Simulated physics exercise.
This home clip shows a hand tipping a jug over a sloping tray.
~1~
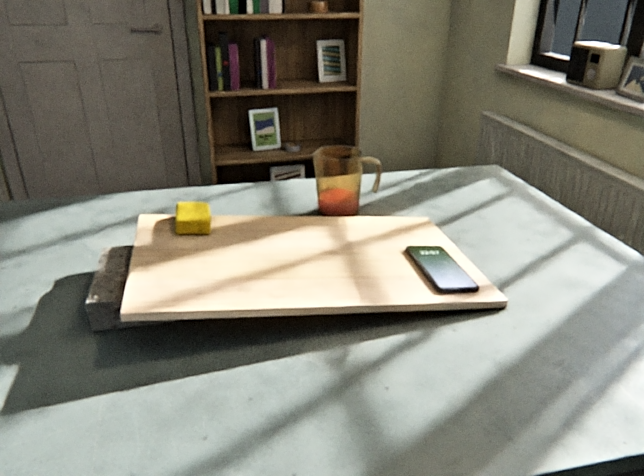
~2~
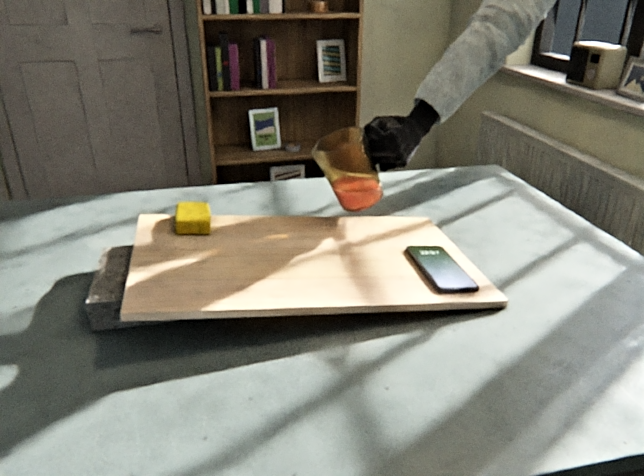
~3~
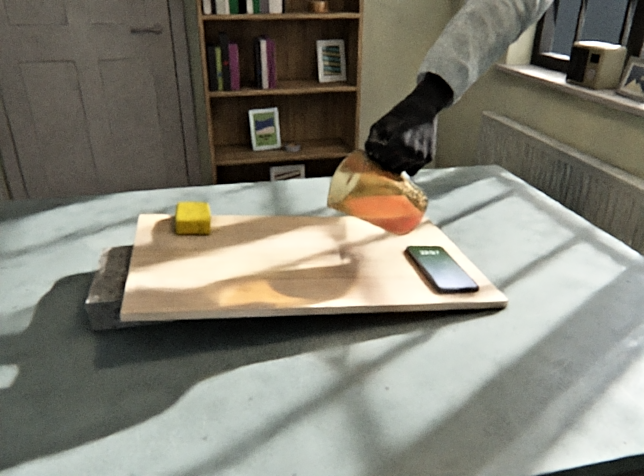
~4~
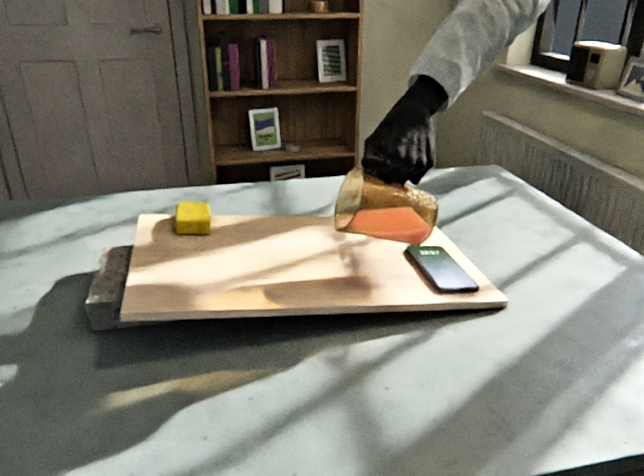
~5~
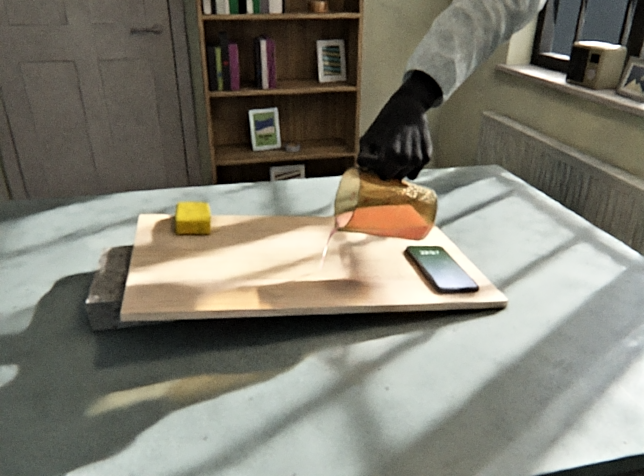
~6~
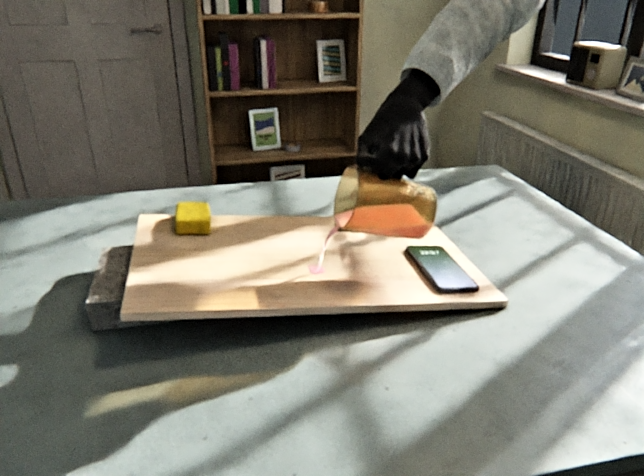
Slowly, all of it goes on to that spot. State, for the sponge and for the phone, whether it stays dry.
On the left the sponge: Yes, it stays dry. On the right the phone: No, it gets wet.
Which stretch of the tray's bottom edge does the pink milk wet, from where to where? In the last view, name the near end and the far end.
From (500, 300) to (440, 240).
Shortly, it runs down to the right; the sponge is still dry; the phone is still dry.
Then, it runs down to the right and off the end; the sponge is still dry; the phone is wet along its edge.
At the finish, it runs down to the right and off the end; the sponge is still dry; the phone is wet along its edge.
